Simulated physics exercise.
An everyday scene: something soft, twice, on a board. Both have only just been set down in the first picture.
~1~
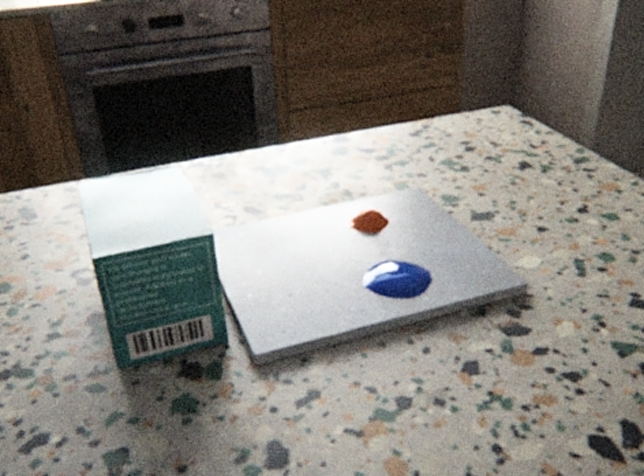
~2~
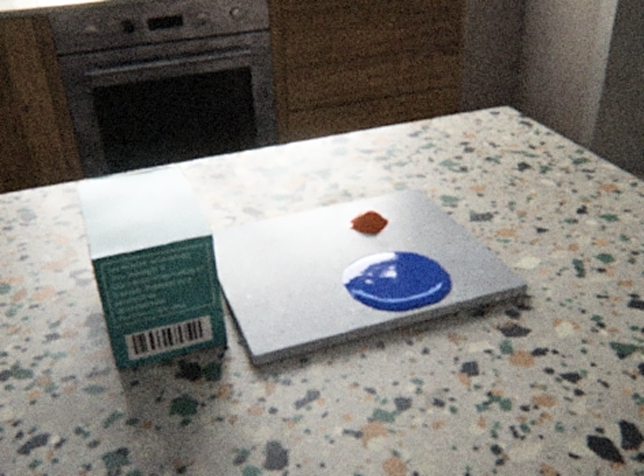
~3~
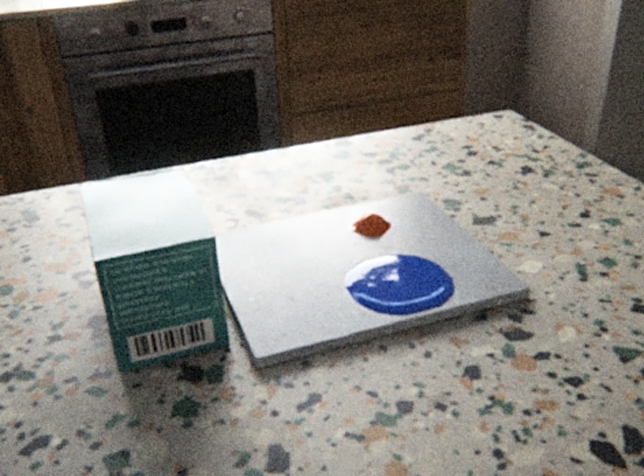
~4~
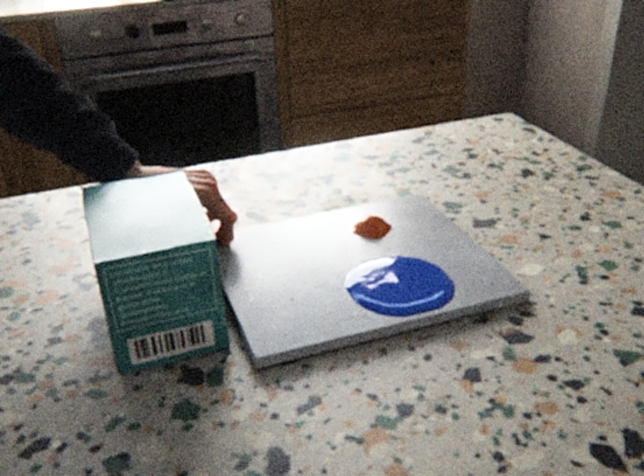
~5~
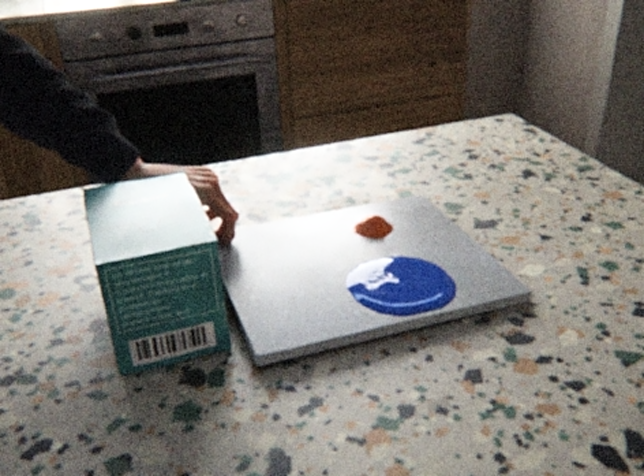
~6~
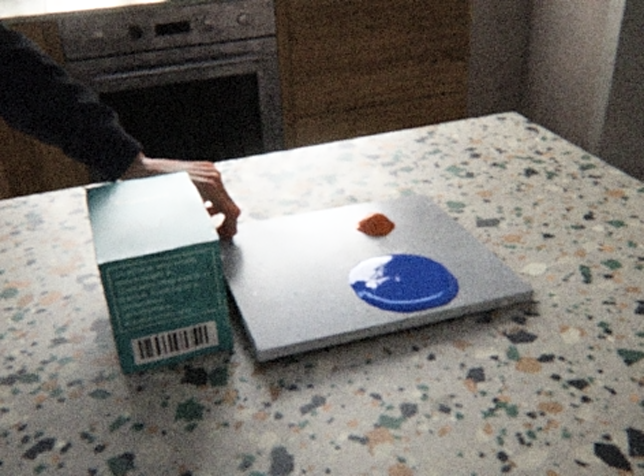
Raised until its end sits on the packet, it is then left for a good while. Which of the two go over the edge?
So: The blue sauce, it drops off; the orange sauce, it is held back.
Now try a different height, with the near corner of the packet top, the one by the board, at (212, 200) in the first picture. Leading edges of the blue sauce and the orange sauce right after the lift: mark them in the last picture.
Taken in turn, the fronts are at (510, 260) and (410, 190).
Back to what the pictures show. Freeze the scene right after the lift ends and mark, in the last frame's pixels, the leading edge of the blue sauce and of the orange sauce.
In the last picture the first one is at (506, 259) and the second at (403, 196).
Next, slope about 28°; the blue sauce is dripping off the low end; the orange sauce has not moved.
After that, the blue sauce is dripping off the low end; the orange sauce has not moved.
Finally, slope about 28°; the blue sauce is dripping off the low end; the orange sauce has not moved.
